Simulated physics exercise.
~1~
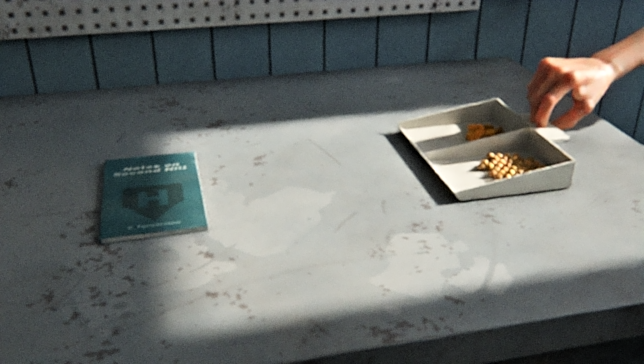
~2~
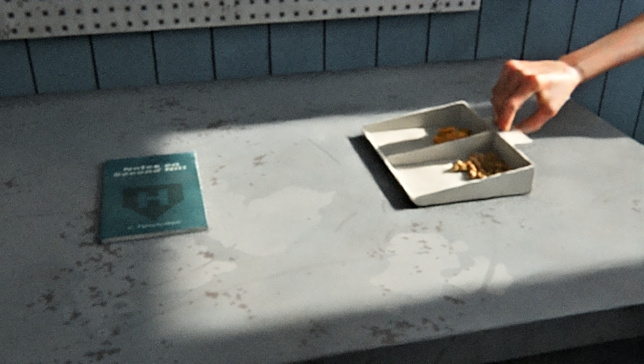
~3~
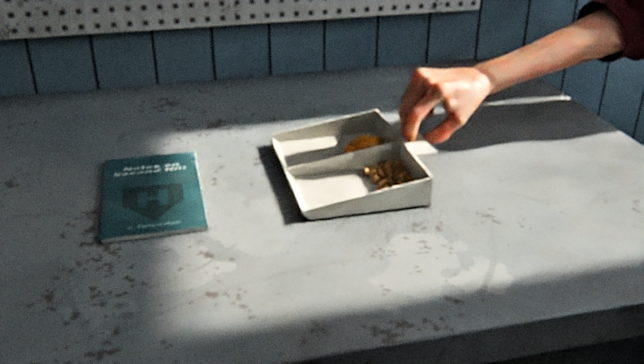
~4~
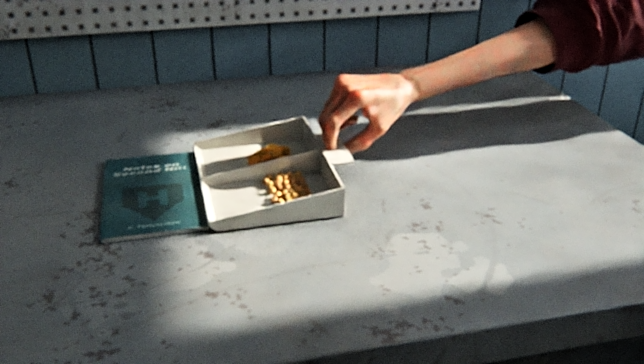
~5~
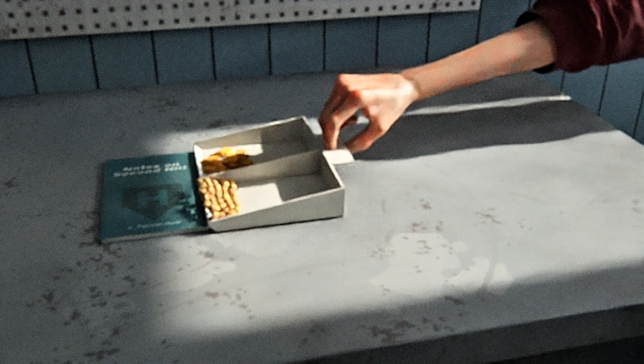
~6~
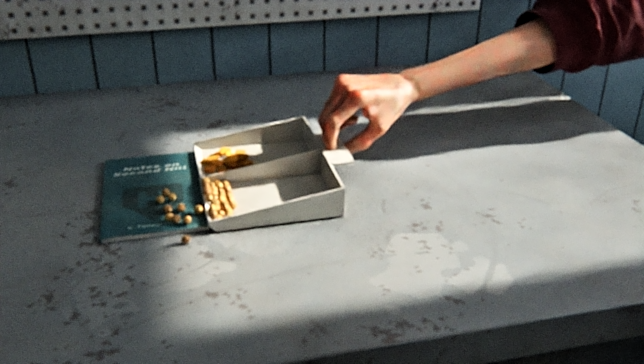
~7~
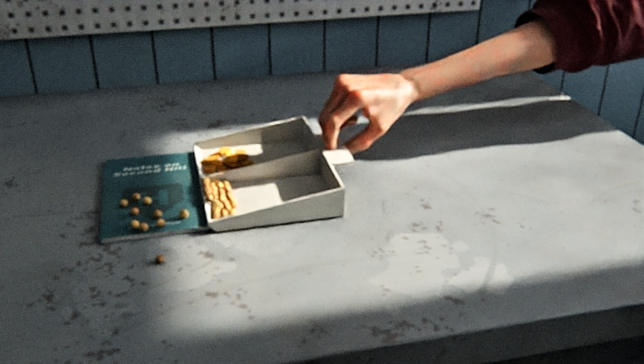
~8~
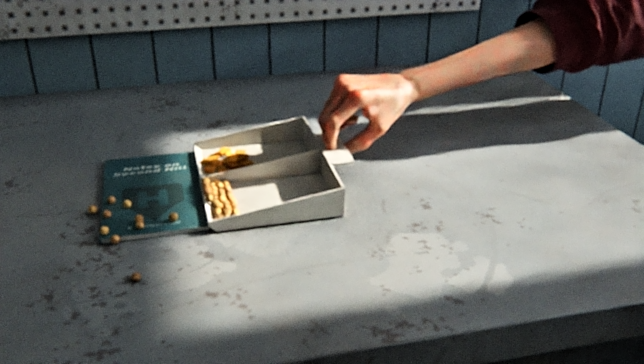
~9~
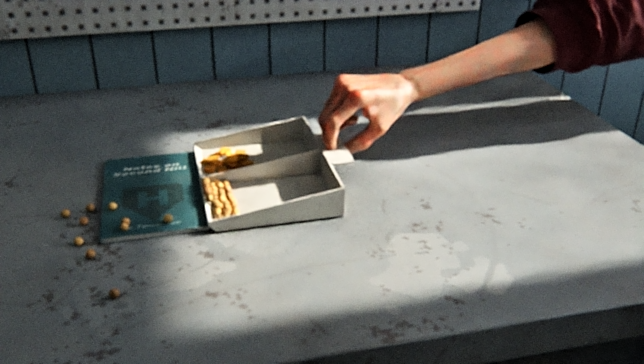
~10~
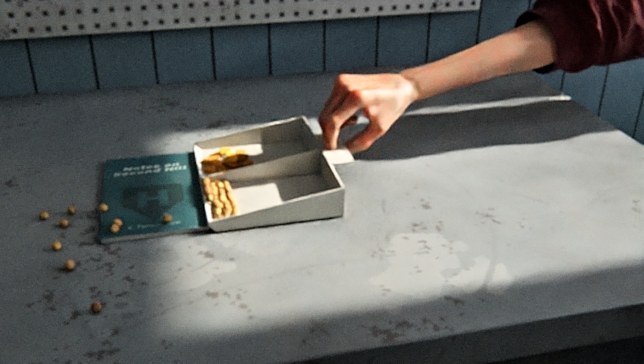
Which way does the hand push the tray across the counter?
The hand pushes the tray to the left, until it stops against the thin book.
